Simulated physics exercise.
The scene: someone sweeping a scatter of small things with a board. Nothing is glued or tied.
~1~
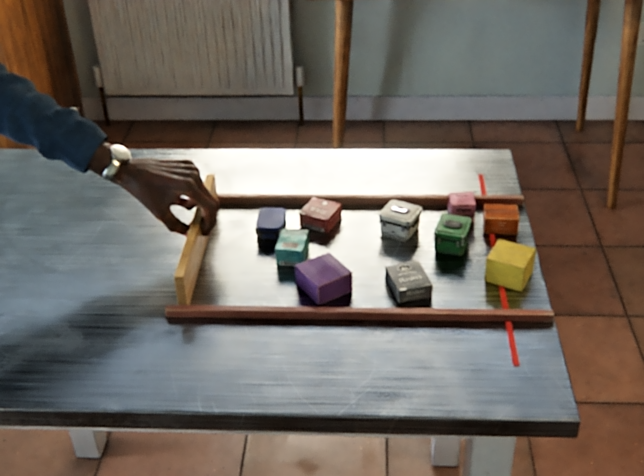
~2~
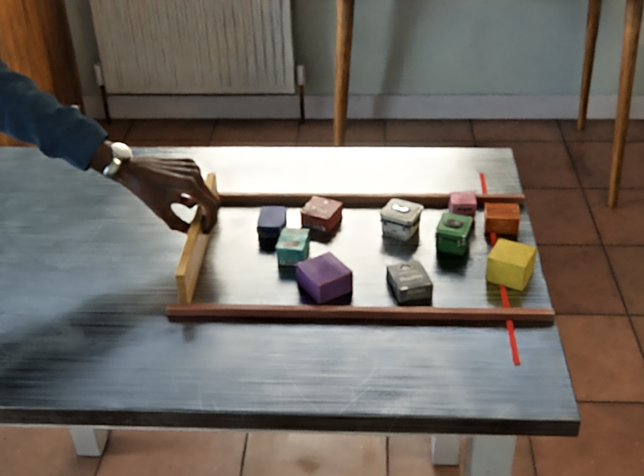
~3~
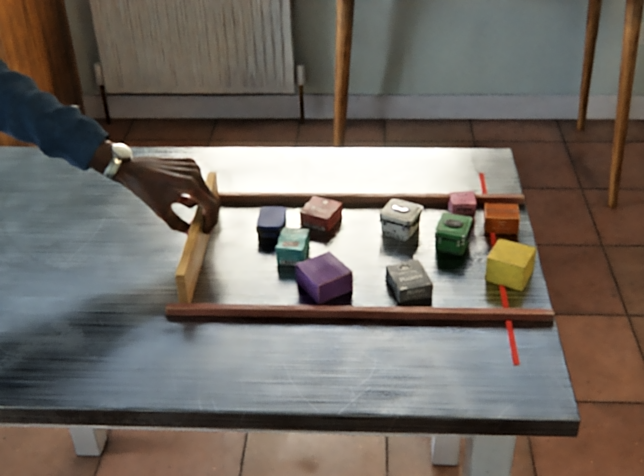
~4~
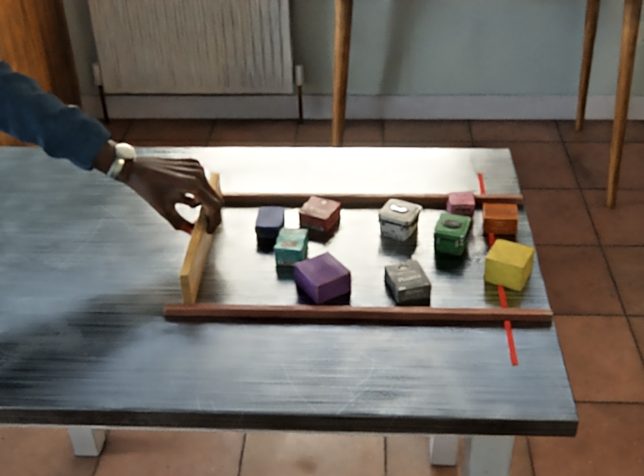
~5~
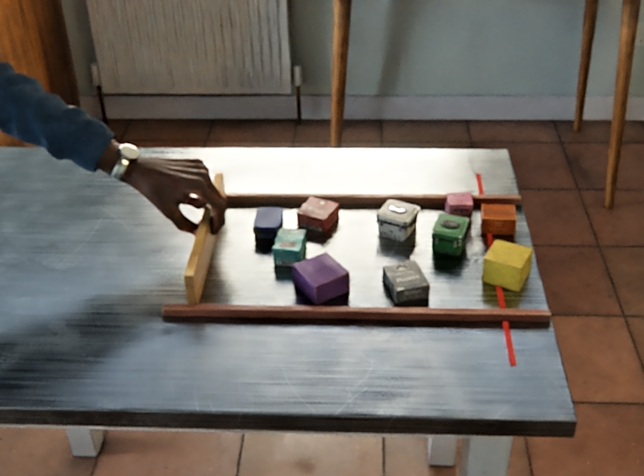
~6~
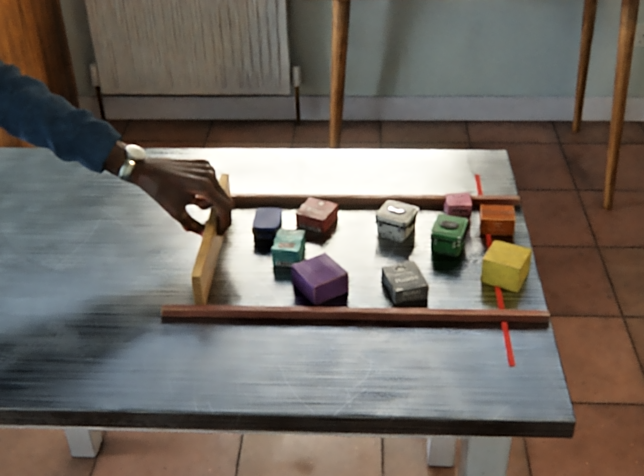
The clip shows a hand holding a wooden board upright between two rails on a table, behind scattered coloured boxes and blocks near a red tape line. The board slides slightly to the right, while the boxes stay in place.
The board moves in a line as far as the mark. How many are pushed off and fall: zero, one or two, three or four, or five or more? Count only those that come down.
As it turns out, the number that fall off is five or more.
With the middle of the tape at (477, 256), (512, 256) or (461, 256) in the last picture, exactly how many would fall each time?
It would be 2, 6 and 2.
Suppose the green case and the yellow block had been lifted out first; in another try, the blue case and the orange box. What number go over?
The counts: 4 and 4.
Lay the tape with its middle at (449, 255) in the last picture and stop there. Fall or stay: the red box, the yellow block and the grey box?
The red box does not fall; the yellow block drops off; the grey box is kept.
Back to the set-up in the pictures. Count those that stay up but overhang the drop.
The number is 0.
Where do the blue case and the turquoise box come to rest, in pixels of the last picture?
Near (502, 230) and (507, 251).
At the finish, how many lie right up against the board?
4 of them.
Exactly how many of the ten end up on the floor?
The count is 6.
Early on, none off yet; orange box at rest near (497, 220); yellow block at rest near (506, 265); pink box at rest near (458, 208).
A while later, none off yet; orange box travelled about its own width near (518, 219); yellow block travelled about its own width near (539, 261); pink box travelled about its own width near (490, 206).
Finally, the number that fall off is five or more; lost, white case, grey box, green case, pink box, yellow block and orange box.
